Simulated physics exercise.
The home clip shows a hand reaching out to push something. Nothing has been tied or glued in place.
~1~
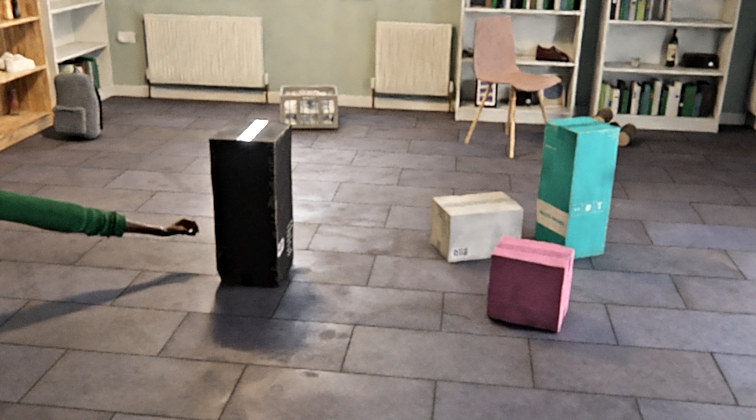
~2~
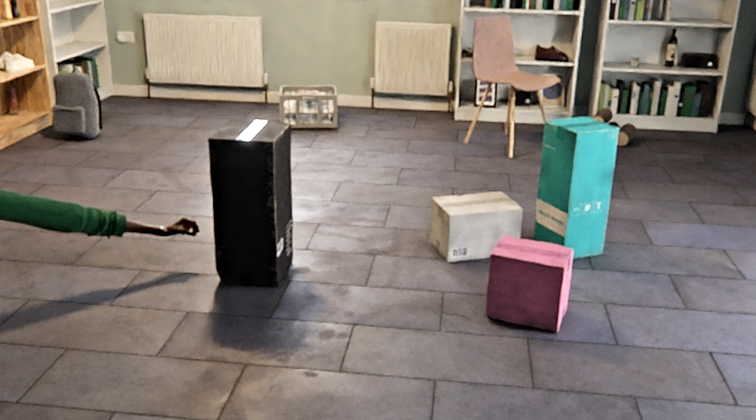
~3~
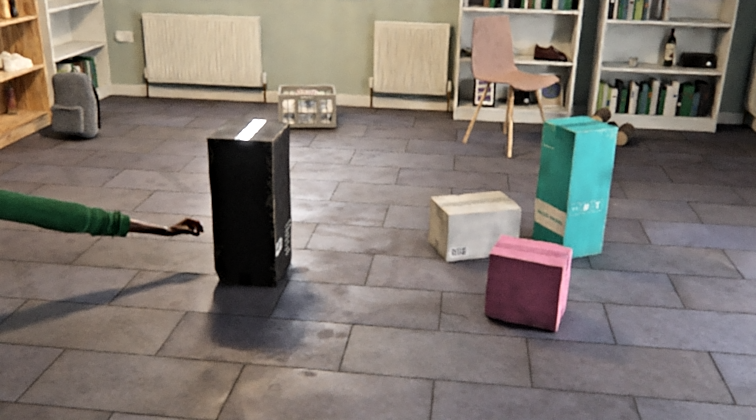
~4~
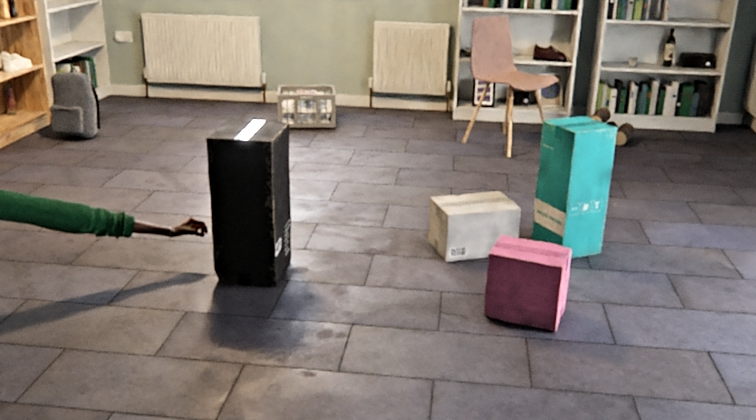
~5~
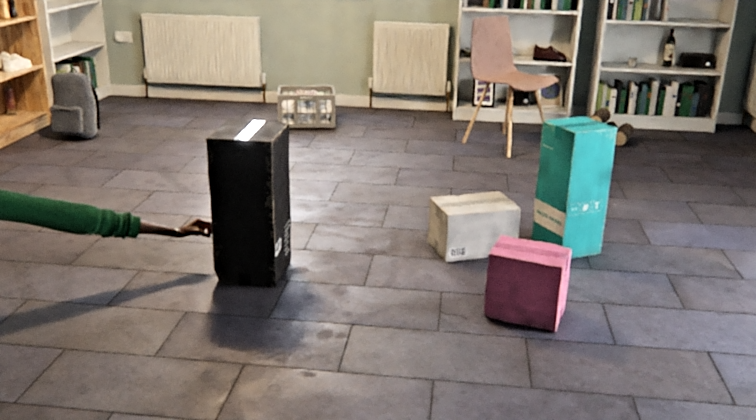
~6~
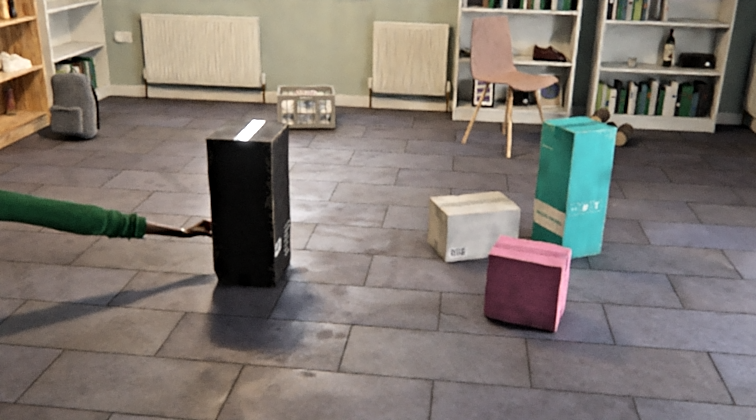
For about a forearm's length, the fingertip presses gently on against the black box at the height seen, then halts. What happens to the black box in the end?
The black box holds its position upright.
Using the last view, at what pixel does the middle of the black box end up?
In the last picture, near pixel (331, 208).
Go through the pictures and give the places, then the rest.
Black box (254, 203), in the first picture.
Black box (254, 203), in the second picture.
Black box (252, 203), in the third picture.
Black box (252, 203), in the fourth picture.
Black box (252, 203), in the fifth picture.
Black box (252, 203), in the sixth picture.
Then, 0.30 s after the last picture, black box slid a little near (266, 204).
Then, 0.60 s after the last picture, black box slid a little near (286, 205).
Then, 0.90 s after the last picture, black box slid about its own width near (305, 207).
Then, 1.20 s after the last picture, black box slid about its own width near (325, 208).
At rest, moved from the start, black box. Seen from the same camera at the end, black box near (331, 208).
